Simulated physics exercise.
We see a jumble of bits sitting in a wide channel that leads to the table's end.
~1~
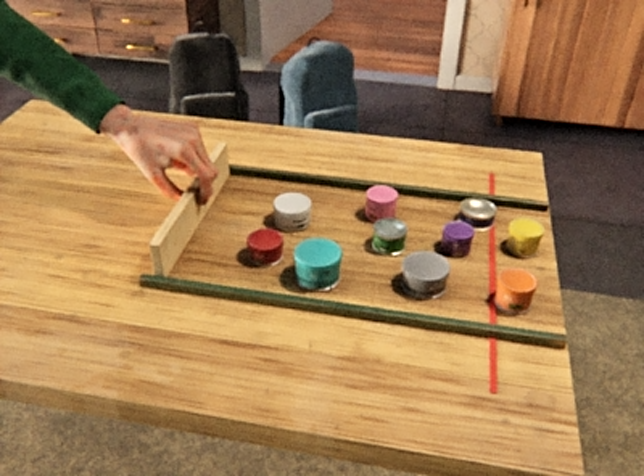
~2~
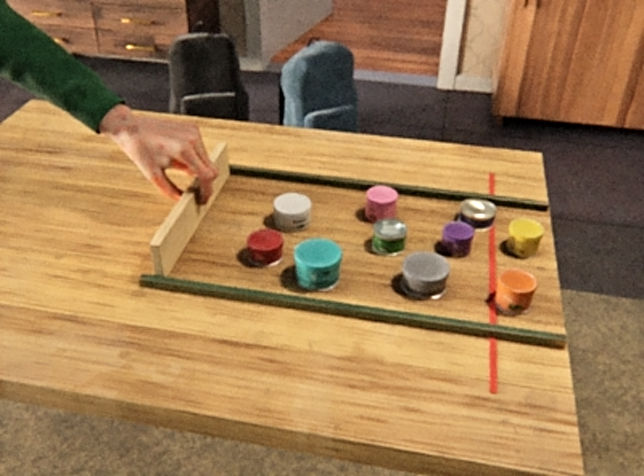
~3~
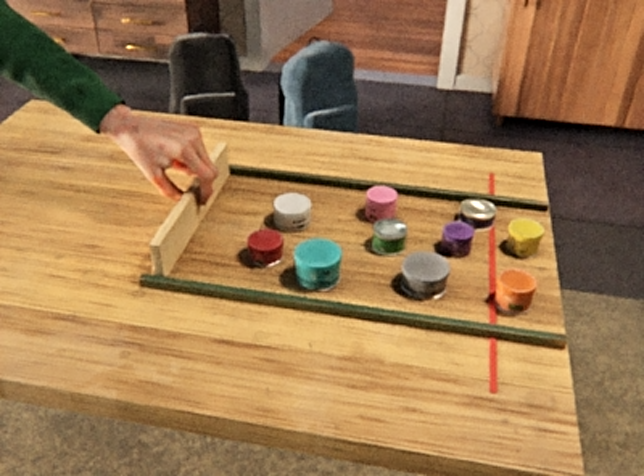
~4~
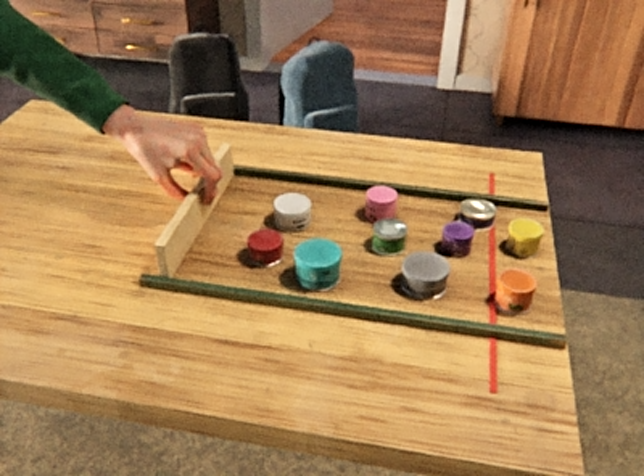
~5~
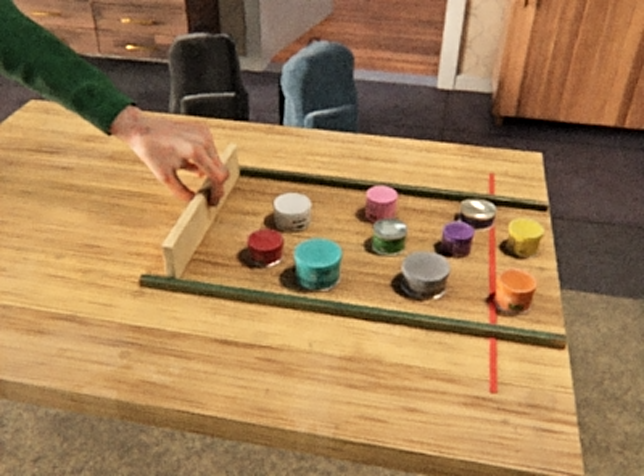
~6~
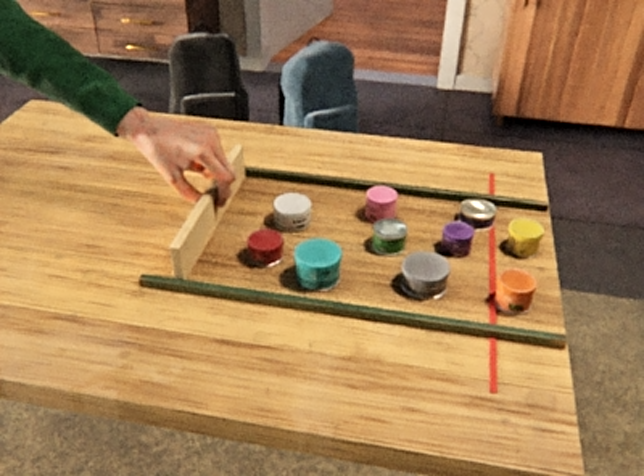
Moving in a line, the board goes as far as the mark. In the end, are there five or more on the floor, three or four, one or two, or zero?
There are one or two on the floor.
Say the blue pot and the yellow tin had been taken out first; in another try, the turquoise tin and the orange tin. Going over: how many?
First 1, second 0.
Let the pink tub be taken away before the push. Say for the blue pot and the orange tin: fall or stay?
So the blue pot is still there and the orange tin goes off the edge.
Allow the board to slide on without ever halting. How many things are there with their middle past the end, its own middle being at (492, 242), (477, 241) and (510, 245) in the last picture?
First 2, next 2, last 5.
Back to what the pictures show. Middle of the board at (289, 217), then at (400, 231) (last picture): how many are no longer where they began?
The number moved is 3 and then 7.
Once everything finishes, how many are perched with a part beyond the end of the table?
The total comes out at 3.
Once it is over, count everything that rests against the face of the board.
The figure is 4.
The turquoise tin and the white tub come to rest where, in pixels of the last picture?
Final positions - turquoise tin around (520, 301), white tub around (513, 234).
A little later, none off yet; yellow tin at rest near (524, 239); orange tin at rest near (515, 292); blue pot at rest near (477, 215).
When it is over, the number that fall off is one or two; down, orange tin and yellow tin.
